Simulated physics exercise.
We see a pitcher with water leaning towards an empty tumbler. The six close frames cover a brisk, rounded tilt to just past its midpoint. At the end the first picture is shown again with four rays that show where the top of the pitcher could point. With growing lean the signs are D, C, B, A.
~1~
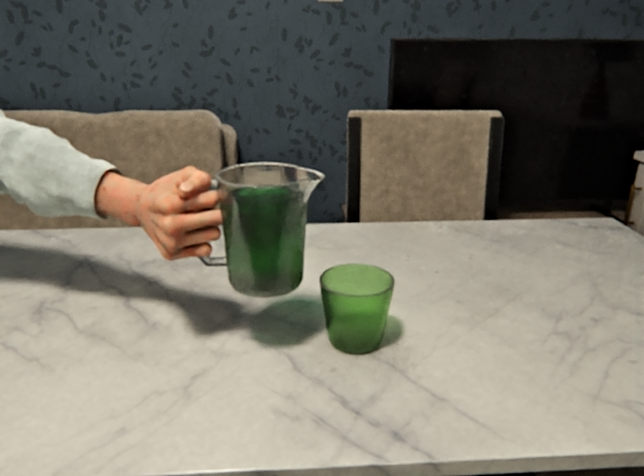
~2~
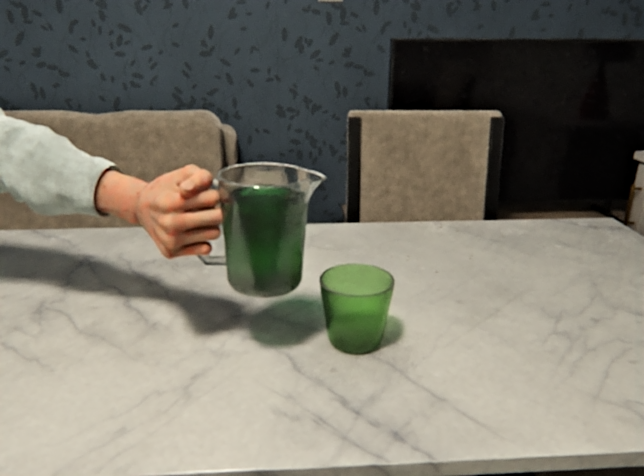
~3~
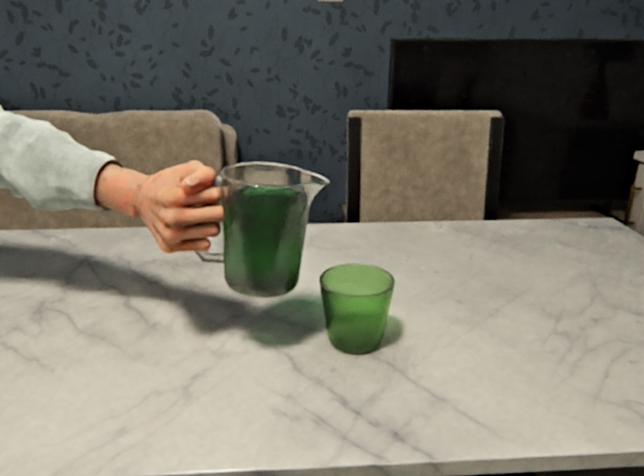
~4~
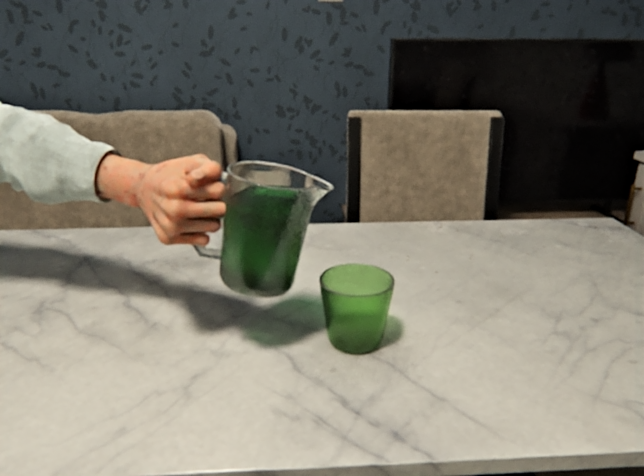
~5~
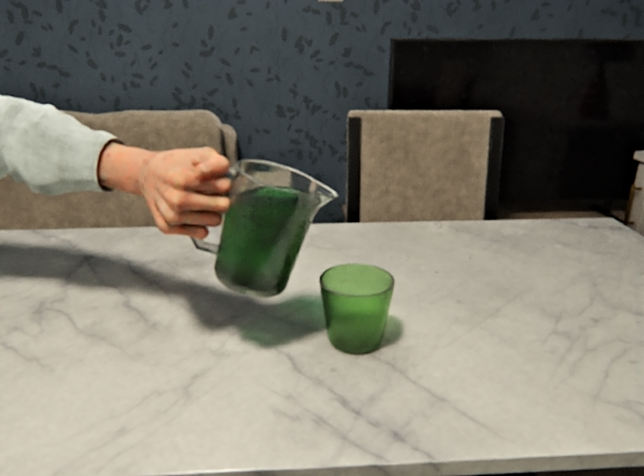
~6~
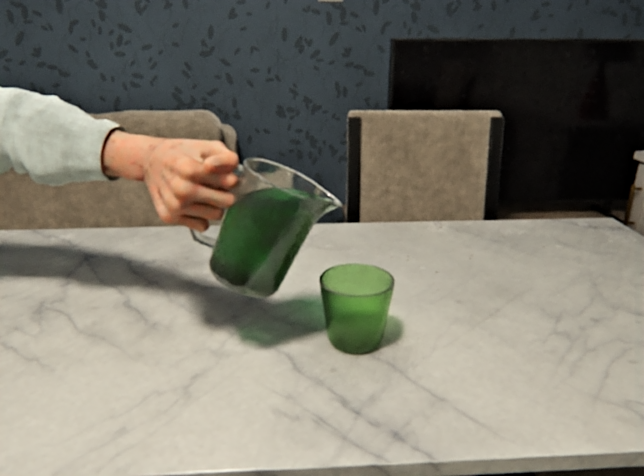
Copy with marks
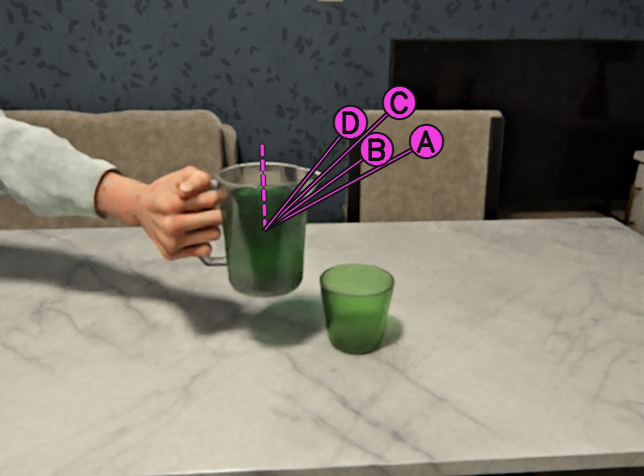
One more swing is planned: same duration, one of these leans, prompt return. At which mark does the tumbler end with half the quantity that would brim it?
Take B.
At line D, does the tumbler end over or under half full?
Under half.
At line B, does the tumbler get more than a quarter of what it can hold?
Yes, it does.
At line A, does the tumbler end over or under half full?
Over half.
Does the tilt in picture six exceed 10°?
Yes, it does.
On the marked copy, A at (411, 149); B at (362, 159); C at (387, 113); D at (340, 136).
If A is chosen, the tumbler ends with about 66 % of what it can hold.
If B is chosen, the tumbler ends with about 48 % of what it can hold.
If C is chosen, the tumbler ends with about 33 % of what it can hold.
If D is chosen, the tumbler ends with about 19 % of what it can hold.
